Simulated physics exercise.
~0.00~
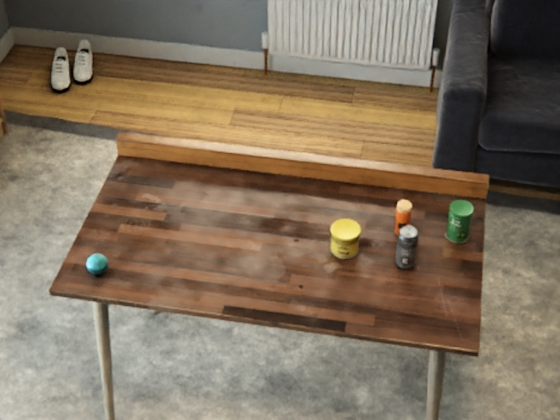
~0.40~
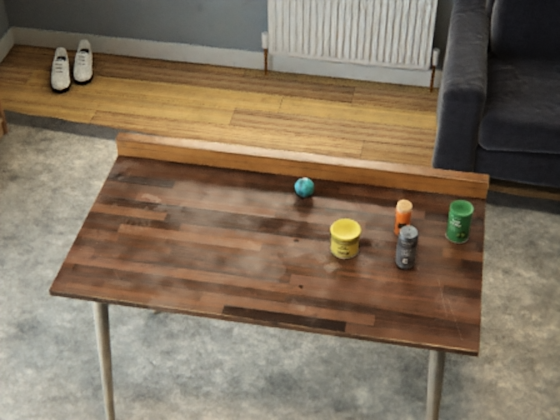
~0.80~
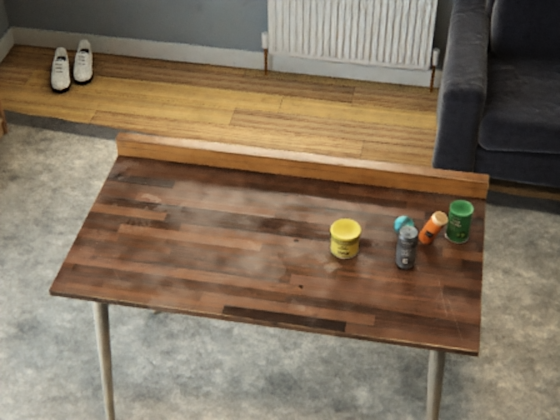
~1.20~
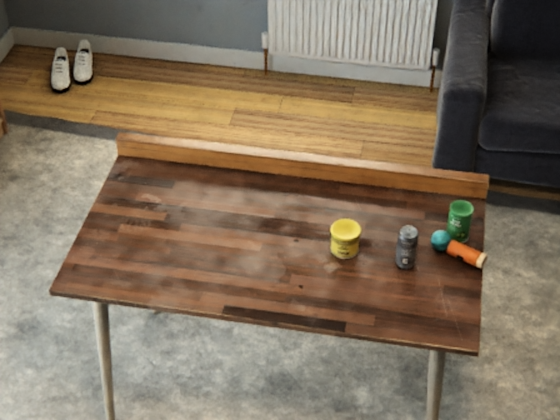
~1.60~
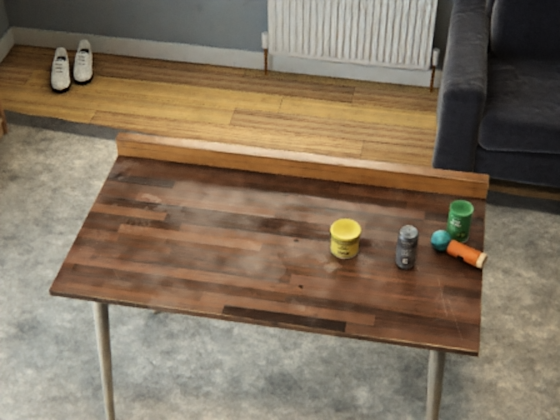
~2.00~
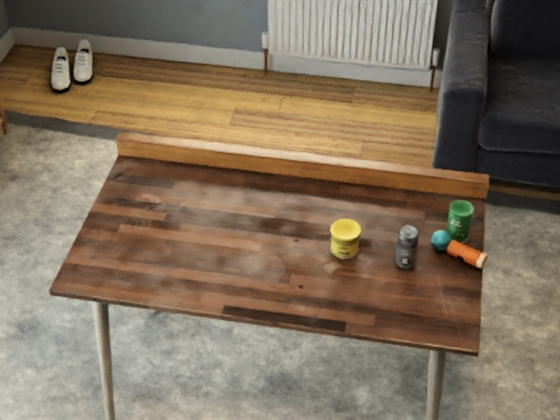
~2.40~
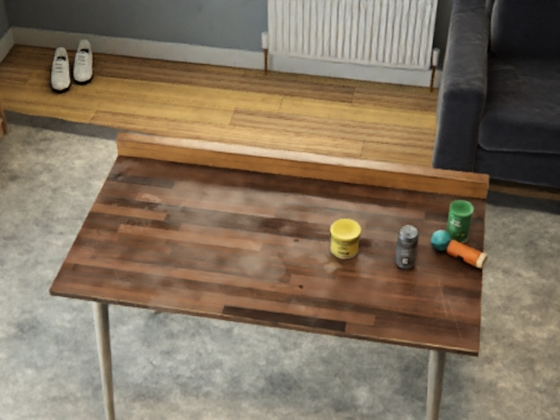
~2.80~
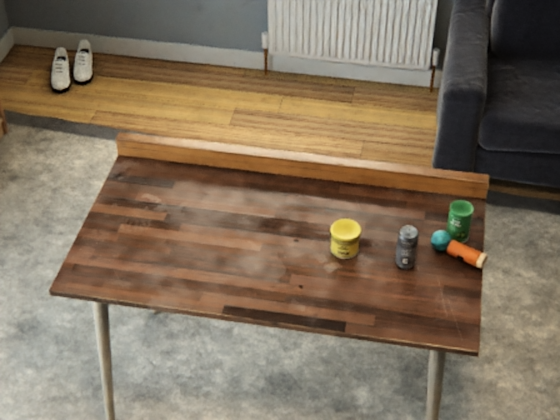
A turquoise ball rolls right across the table, knocks over an orange shaker and stops beside it.
